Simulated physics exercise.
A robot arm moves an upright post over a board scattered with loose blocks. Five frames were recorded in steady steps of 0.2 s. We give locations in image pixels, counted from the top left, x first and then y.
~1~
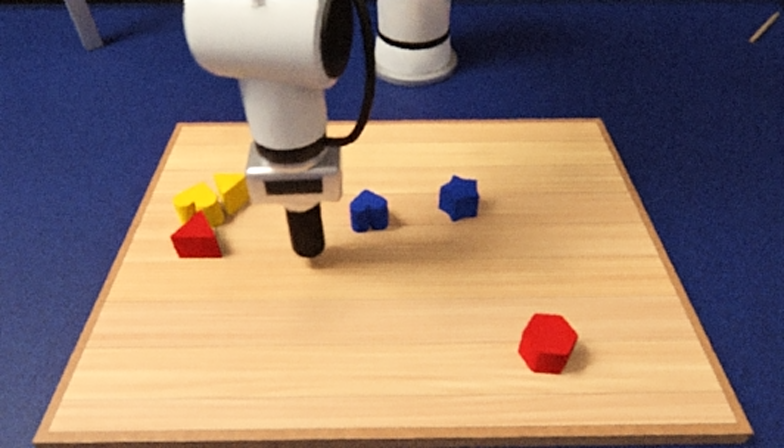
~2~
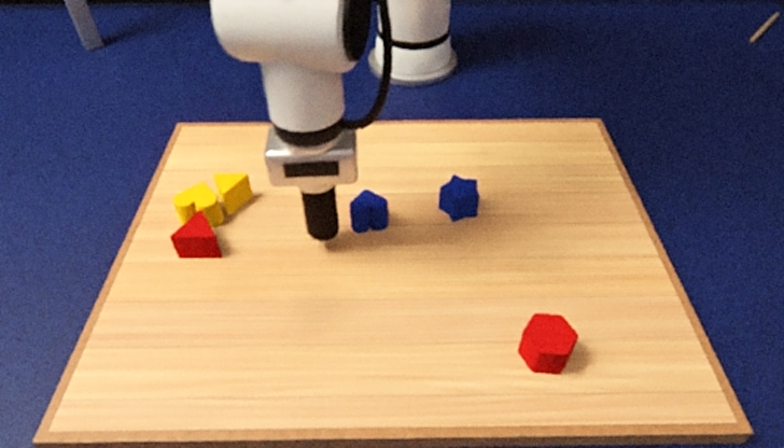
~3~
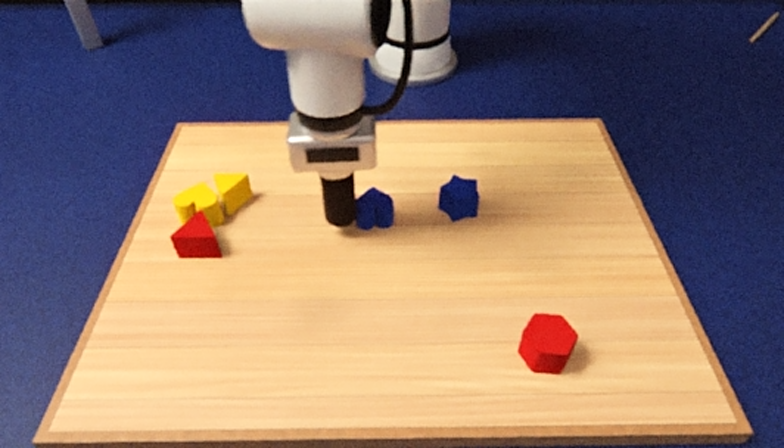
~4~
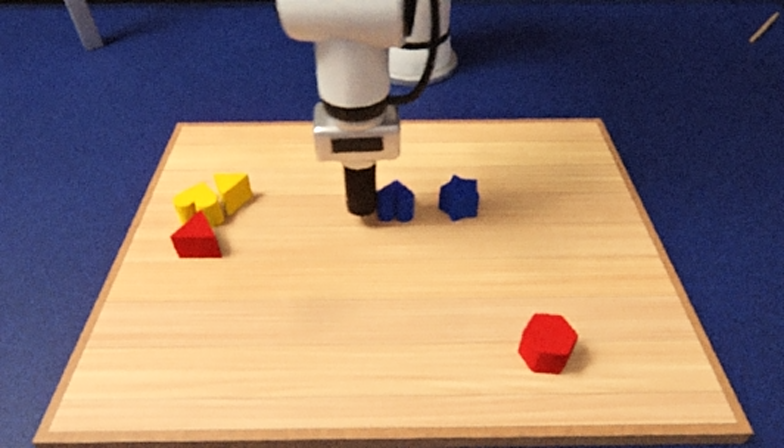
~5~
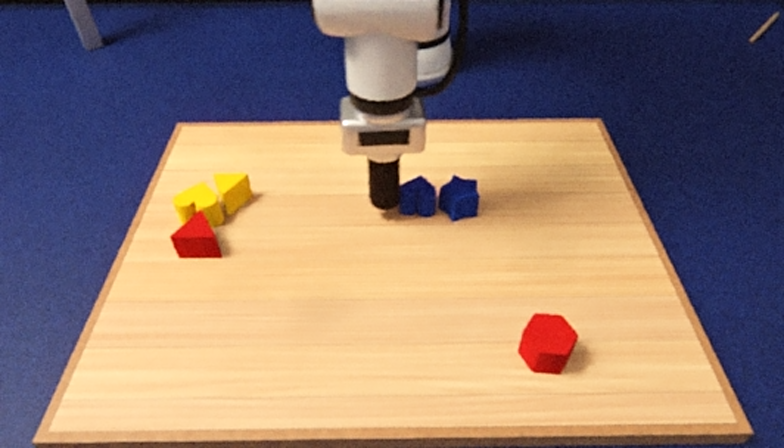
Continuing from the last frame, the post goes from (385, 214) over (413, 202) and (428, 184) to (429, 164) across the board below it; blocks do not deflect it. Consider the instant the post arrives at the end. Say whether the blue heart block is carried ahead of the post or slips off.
It slips out to the side or back.
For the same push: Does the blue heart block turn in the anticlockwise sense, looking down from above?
No, that is not how it ends up.
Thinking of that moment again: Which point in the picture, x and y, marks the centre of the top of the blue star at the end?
If I read the scene right, the answer is (491, 187).
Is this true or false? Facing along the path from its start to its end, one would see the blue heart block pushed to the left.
The statement is incorrect.
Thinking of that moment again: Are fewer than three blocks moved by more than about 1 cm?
That would be a yes.
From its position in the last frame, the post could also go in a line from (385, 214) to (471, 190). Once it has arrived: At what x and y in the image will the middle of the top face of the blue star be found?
Answer: (503, 184).
The first path, step by step. One third of the way, post at (413, 189); blue heart block at (448, 177), turned 15° clockwise; blue star at (485, 186), turned 25° clockwise.
Two thirds of the way, post at (429, 171); blue heart block at (460, 171), turned 55° clockwise; blue star at (491, 187), turned 30° clockwise.
At the end, post at (430, 151); blue heart block at (460, 171), turned 55° clockwise; blue star at (491, 187), turned 30° clockwise.
